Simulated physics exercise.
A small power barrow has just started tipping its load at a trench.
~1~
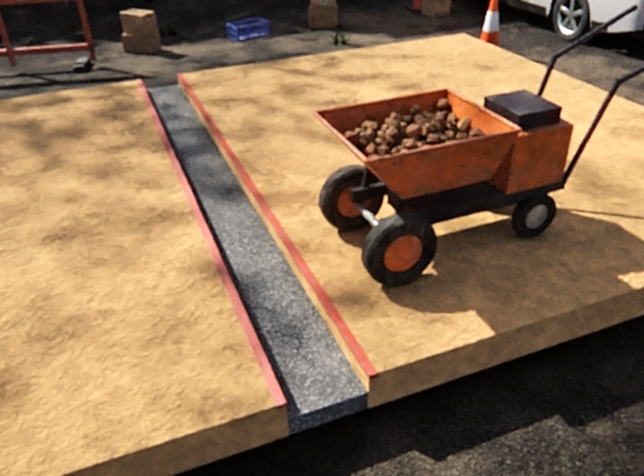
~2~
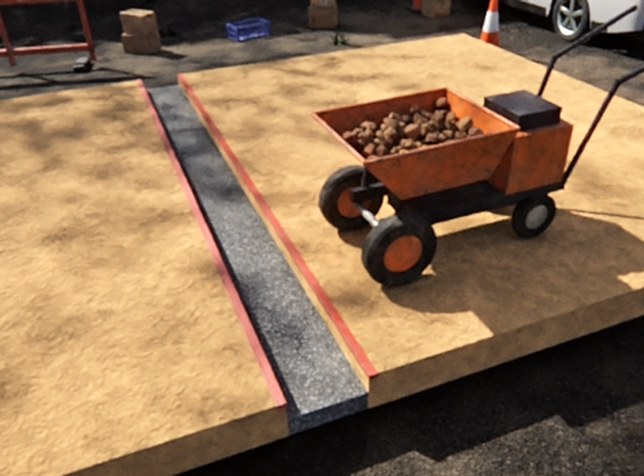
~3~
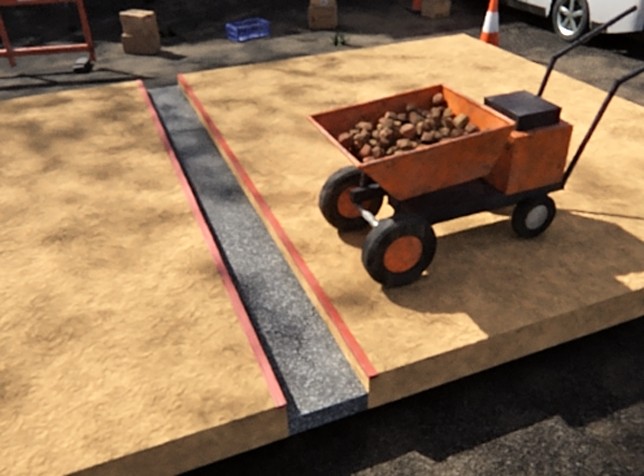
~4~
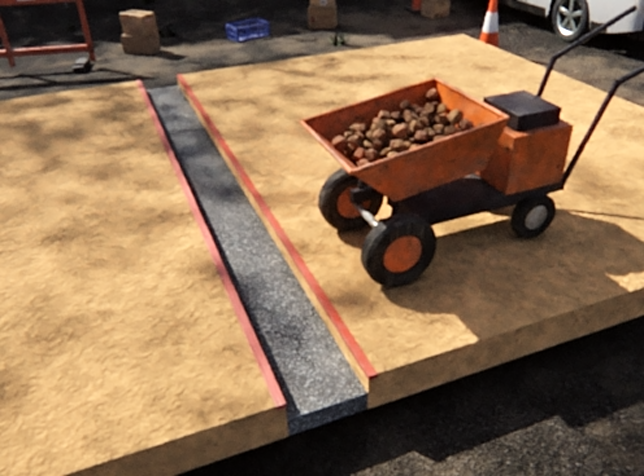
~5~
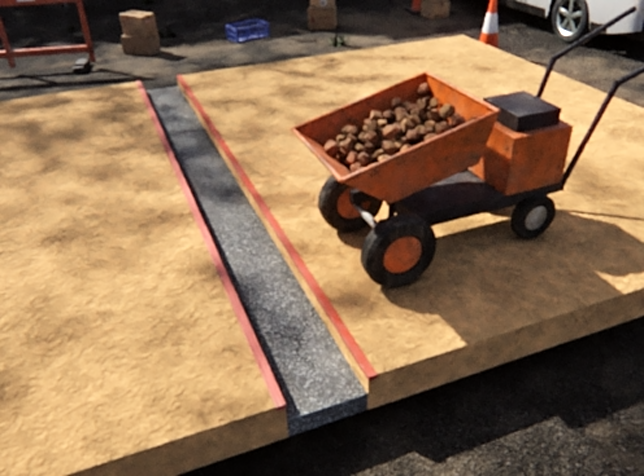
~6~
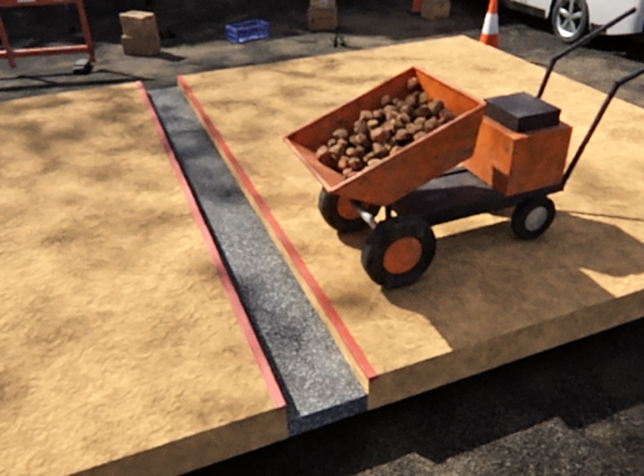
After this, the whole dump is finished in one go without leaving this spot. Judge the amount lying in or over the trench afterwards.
Lying there is the larger part.
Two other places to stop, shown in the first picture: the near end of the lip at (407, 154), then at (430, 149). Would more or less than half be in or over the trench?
First most of it, then most of it.
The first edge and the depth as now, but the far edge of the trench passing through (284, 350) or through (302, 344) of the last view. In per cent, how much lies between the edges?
You'd get 30 in a hundred the first time and 0 in a hundred the second.
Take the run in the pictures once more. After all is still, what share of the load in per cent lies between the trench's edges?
Result: Near 65 in a hundred.
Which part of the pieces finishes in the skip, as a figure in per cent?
Close to 15 per cent, give or take.
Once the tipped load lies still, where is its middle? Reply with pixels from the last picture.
I'd place the middle at about (252, 289).
Soon after the last picture, skip tipped steeply; all in the skip.
A little later, skip tipped right over; about half in the skip; about a third in or heaped over the trench; a small part beyond it.
Later still, skip tipped right over; a small part in the skip; about two thirds in or heaped over the trench; about a quarter beyond it.
At rest, skip tipped right over; a small part in the skip; about two thirds in or heaped over the trench; about a quarter beyond it.
